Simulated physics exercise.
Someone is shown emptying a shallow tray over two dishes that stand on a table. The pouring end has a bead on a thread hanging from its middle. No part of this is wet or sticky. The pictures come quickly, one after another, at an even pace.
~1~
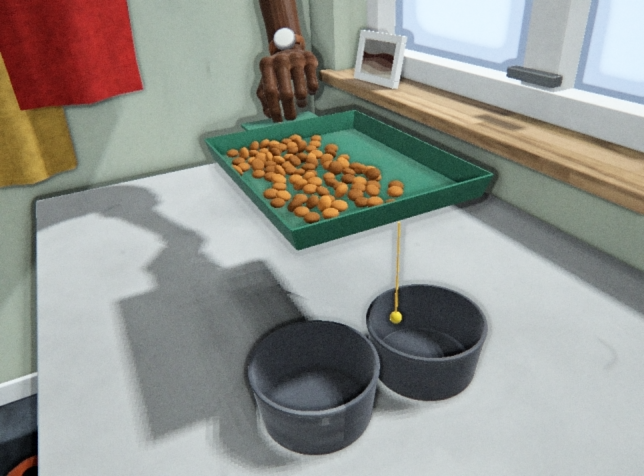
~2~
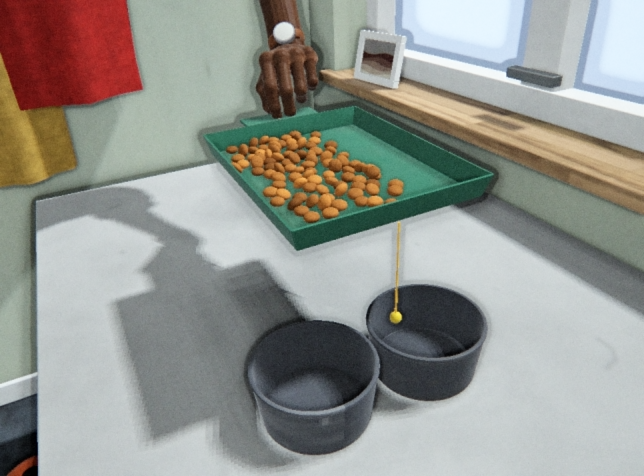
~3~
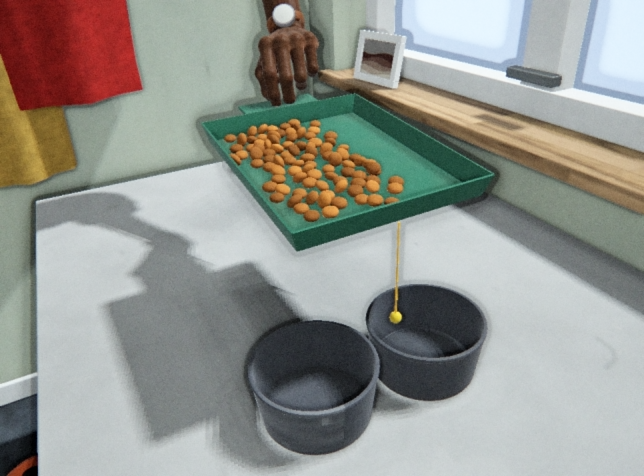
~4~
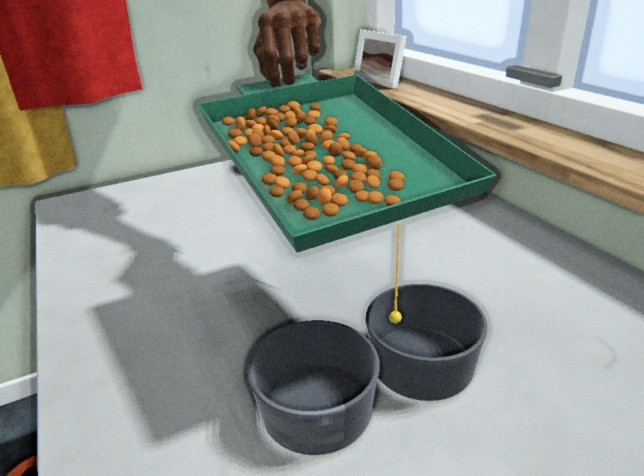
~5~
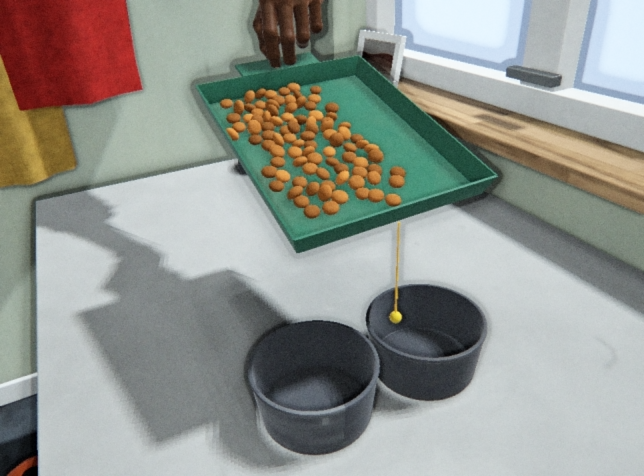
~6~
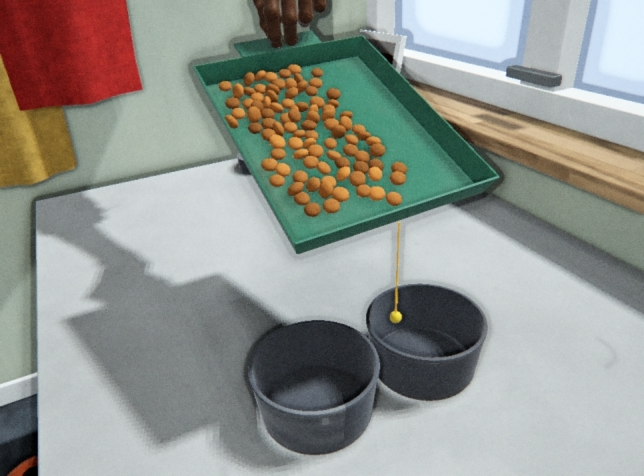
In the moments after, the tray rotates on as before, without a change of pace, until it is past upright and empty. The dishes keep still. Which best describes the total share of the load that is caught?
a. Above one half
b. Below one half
Below one half (b).
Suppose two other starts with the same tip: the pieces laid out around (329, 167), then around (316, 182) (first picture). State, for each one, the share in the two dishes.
Roughly 30 and 30 percent, in that order.
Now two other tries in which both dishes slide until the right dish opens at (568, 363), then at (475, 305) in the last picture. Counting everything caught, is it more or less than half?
First shift, a minority share; second shift, a minority share.
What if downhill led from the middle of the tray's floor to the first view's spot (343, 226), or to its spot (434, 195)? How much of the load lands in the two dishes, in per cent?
Case one near 70 %; case two near 50 %.
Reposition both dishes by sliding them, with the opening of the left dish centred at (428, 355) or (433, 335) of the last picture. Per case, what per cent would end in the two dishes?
I'd say about 40 percent, followed by about 20 percent.
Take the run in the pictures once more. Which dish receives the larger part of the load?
Noted: Left of the pair.
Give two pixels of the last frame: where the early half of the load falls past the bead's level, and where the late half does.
Around (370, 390) at first; around (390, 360) after that.
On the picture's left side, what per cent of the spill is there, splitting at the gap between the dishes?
About 20 %.
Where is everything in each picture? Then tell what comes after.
In the first frame, corners of the pouring end at (296, 225) and (484, 173), level; middle of the load at (308, 168), bits of cat kibble; left dish at (345, 426); right dish at (462, 373); bead on its thread at (396, 317).
In the second frame, corners of the pouring end at (296, 226) and (484, 173), level; middle of the load at (308, 165).
In the third frame, corners of the pouring end at (296, 227) and (485, 173), tipped barely, level across its low end; middle of the load at (307, 158).
In the fourth frame, corners of the pouring end at (297, 230) and (487, 173), tipped a little, level across its low end; middle of the load at (307, 147).
In the fifth frame, corners of the pouring end at (298, 233) and (488, 174), tipped clearly, level across its low end; middle of the load at (308, 136).
In the sixth frame, corners of the pouring end at (299, 236) and (490, 174), tipped clearly, level across its low end; middle of the load at (309, 126); left dish at (345, 426); right dish at (462, 372).
Soon after the last picture, tray tipped steeply; nearly all on the tray; a small part in the air.
A little later, tray tipped past a quarter turn; about a quarter on the tray; a small part in the left dish; a stray few in the right dish; about half outside both; a small part in the air.
Later still, tray tipped past a quarter turn; about a quarter in the left dish; a small part in the right dish; about two thirds outside both.
At rest, tray tipped past a quarter turn; about a quarter in the left dish; a small part in the right dish; about two thirds outside both.
